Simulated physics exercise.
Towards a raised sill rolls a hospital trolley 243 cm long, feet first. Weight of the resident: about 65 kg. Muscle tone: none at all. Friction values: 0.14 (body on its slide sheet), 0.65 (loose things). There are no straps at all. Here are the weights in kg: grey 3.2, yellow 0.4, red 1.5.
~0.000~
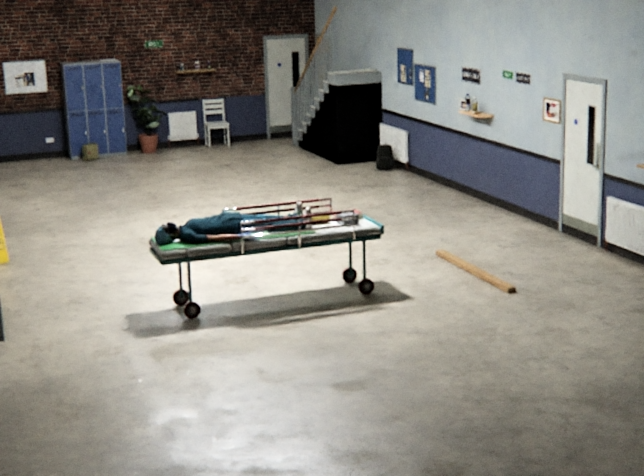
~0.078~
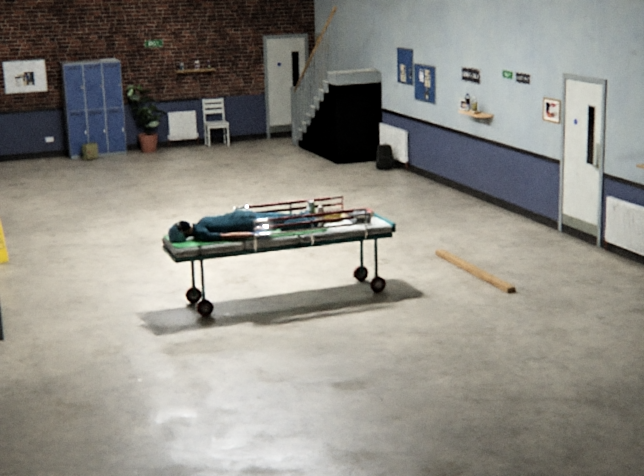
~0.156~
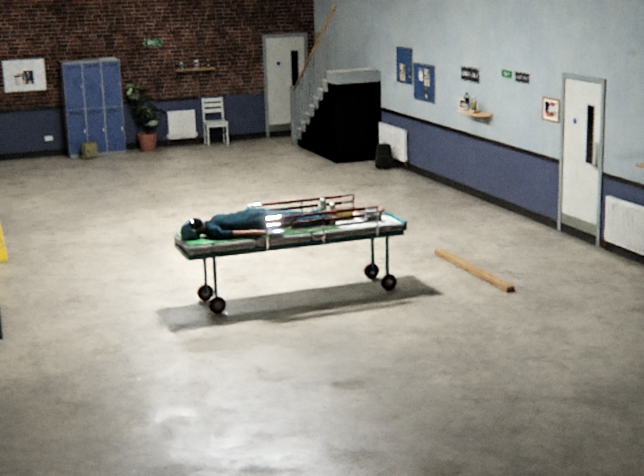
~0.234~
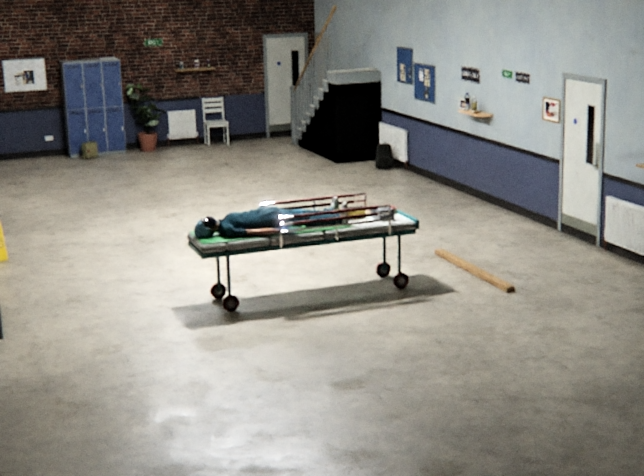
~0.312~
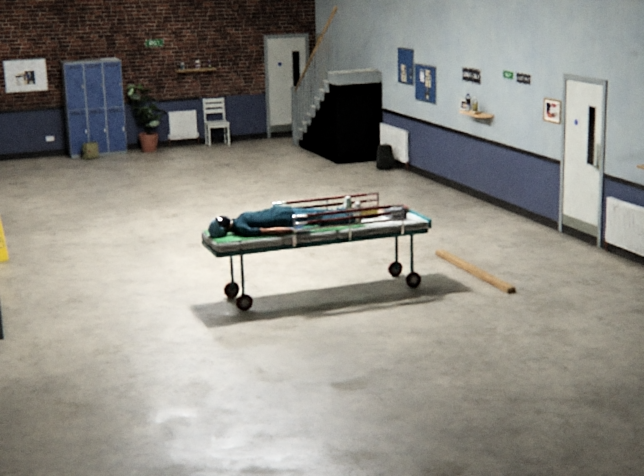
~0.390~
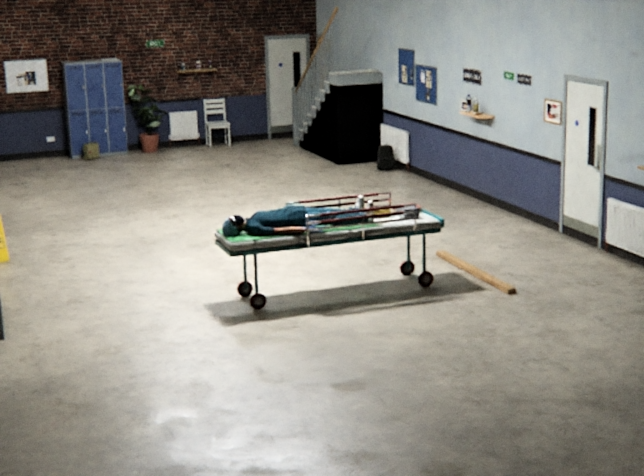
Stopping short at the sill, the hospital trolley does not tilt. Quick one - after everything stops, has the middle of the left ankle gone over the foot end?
After it stops, the left ankle has passed the foot end.
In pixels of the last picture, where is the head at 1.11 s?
The head sits close to (340, 216).
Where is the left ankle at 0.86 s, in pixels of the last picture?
You'd see it close to (425, 205) then.
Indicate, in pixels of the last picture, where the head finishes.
Around (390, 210).
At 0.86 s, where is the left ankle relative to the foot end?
It is roughly 60 cm short of the mark.
Contact comes at 0.71 s.
After 0.86 s the left ankle is 60 cm short of the foot end, near (425, 205) in the last picture's view; the yellow glove box 39 cm short of the foot end, tilted 0°.
After 1.11 s the left ankle is 26 cm short of the foot end, near (451, 202) in the last picture's view; the yellow glove box 4 cm short of the foot end, tilted 0°.
After 1.41 s the left ankle is 4 cm past the foot end, near (472, 200) in the last picture's view.
Final state at 3.3 s, grey case drops off; yellow glove box drops off; red folder drops off; left ankle crosses the foot end.
